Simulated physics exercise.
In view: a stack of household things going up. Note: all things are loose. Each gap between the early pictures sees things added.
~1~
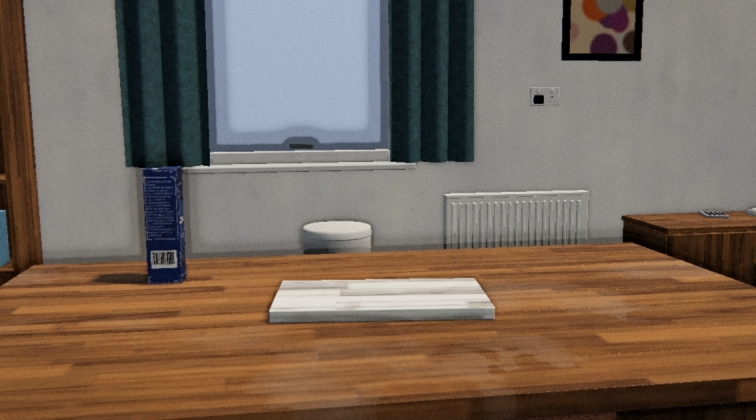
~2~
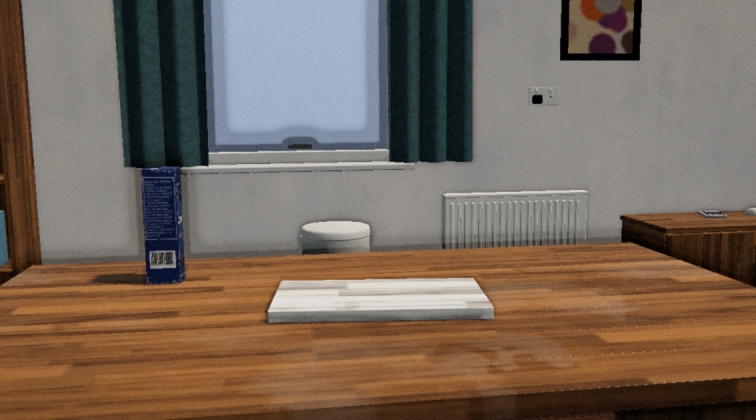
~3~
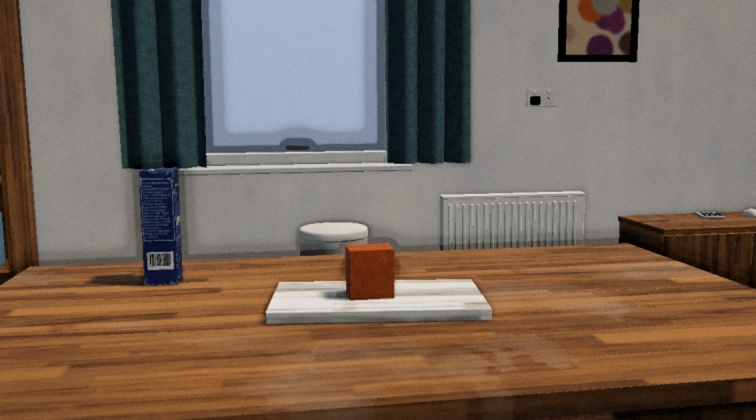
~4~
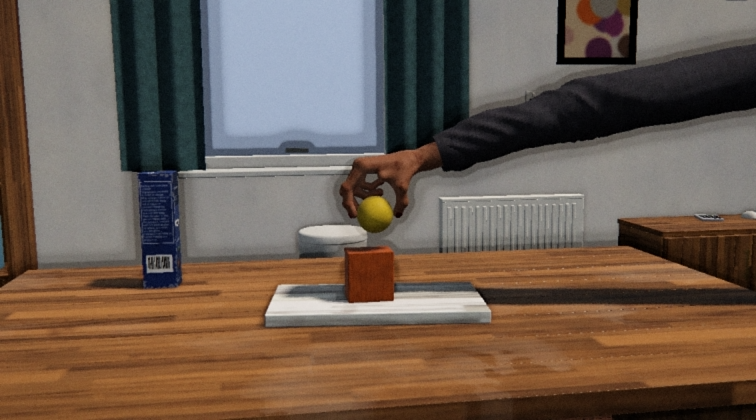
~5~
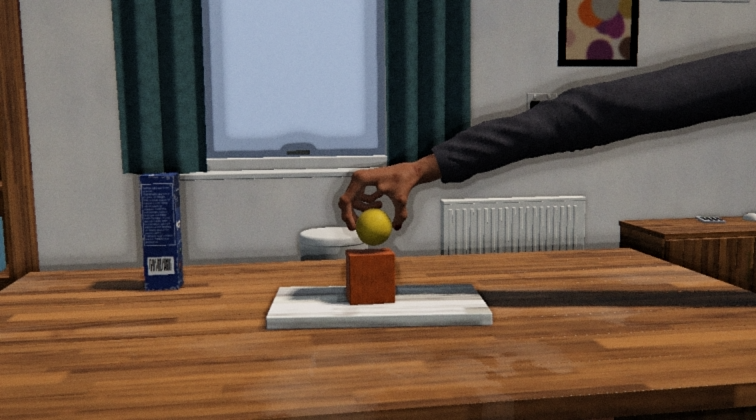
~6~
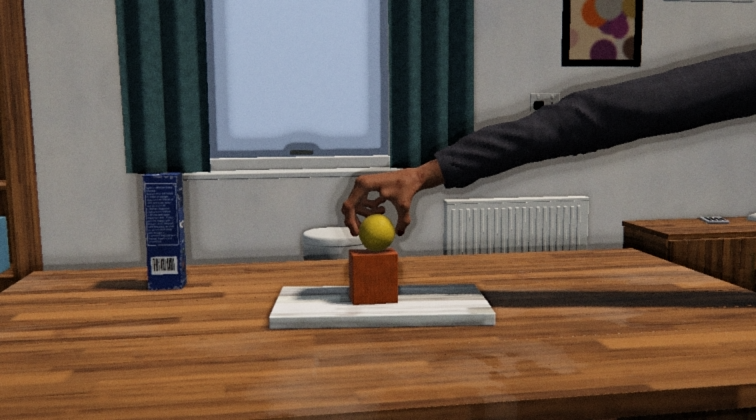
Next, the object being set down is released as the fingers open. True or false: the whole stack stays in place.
True.
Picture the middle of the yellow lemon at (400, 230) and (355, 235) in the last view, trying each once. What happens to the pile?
It caves in the first time and survives the second time.
Then, 0.60 s later than the last frame, all is still.
Then, 1.60 s later than the last frame, yellow lemon resting near (377, 233).
When it is over, all 4 as before. End places, in pixels of the last picture, yellow lemon near (377, 233). The pile stays up.
